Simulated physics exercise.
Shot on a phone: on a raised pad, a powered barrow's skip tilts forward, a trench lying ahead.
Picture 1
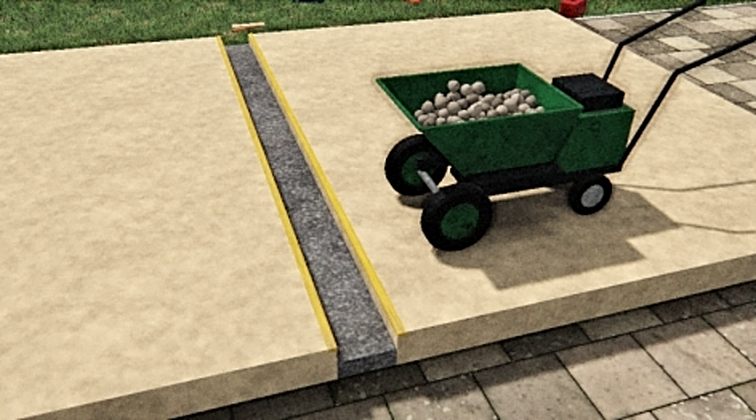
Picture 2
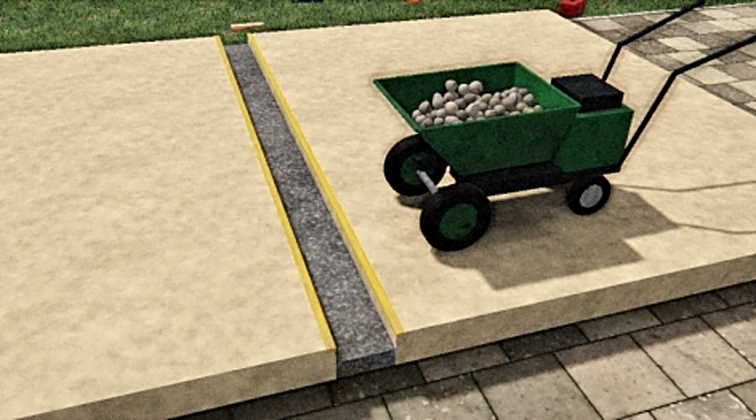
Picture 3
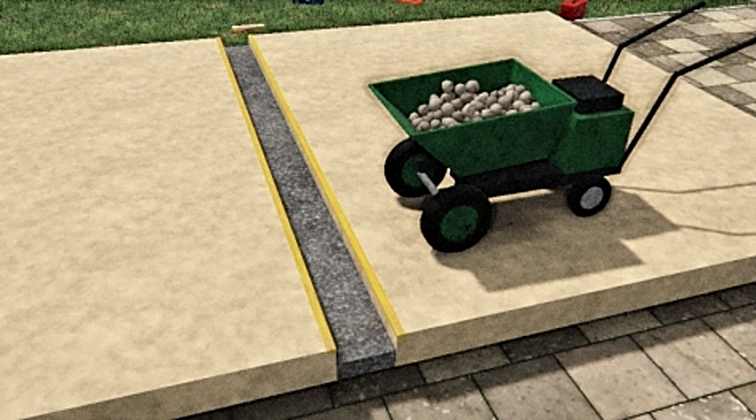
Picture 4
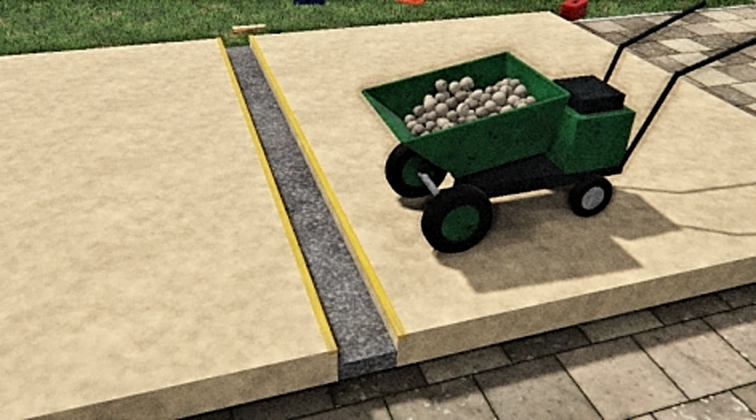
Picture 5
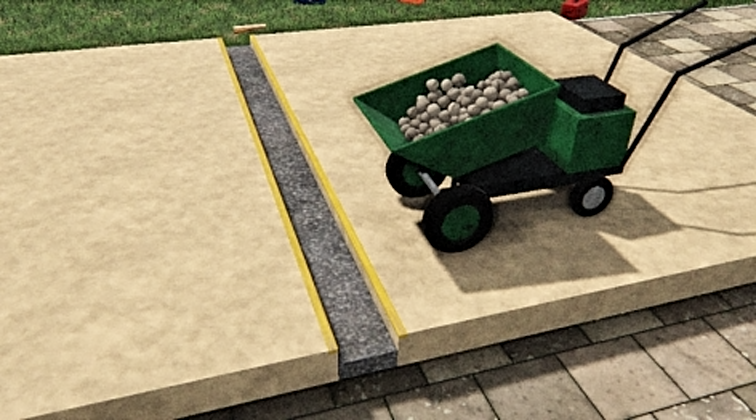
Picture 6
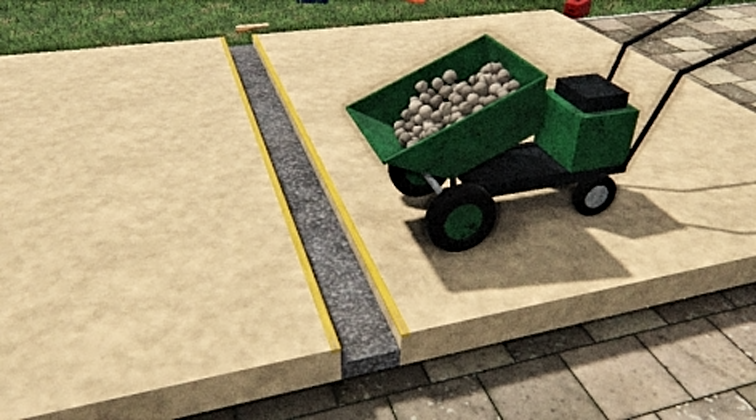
On a raised pad, a green barrow's skip full of pebbles tilts forward beside a narrow trench.
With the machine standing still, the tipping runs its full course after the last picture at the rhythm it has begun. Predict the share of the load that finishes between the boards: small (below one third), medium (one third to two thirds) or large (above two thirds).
The share is medium, from one third to two thirds.
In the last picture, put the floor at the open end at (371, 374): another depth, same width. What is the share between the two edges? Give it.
Something close to 70 per cent.
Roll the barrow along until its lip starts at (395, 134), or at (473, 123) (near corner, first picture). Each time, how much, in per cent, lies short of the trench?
Roughly 0 and 20 %.
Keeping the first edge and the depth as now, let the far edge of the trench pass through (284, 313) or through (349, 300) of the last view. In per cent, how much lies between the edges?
About 70 and 10 per cent.
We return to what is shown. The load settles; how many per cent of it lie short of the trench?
0 percent.
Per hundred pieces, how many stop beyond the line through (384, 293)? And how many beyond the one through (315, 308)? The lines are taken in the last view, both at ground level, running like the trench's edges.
That's 70 in a hundred for the first and 20 in a hundred for the second.
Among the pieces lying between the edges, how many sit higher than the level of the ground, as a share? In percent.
Share: Around 30 %.
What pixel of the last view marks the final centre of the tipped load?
Roughly at (308, 242), give or take.
Soon, skip tipped steeply; all in the skip.
A while on, skip tipped right over; most in the skip; about a quarter in or heaped over the trench; a stray few beyond it.
Towards the end, skip tipped right over; about a third in the skip; about half in or heaped over the trench; about a quarter beyond it.
Finally, skip tipped right over; about a third in the skip; about half in or heaped over the trench; about a quarter beyond it.
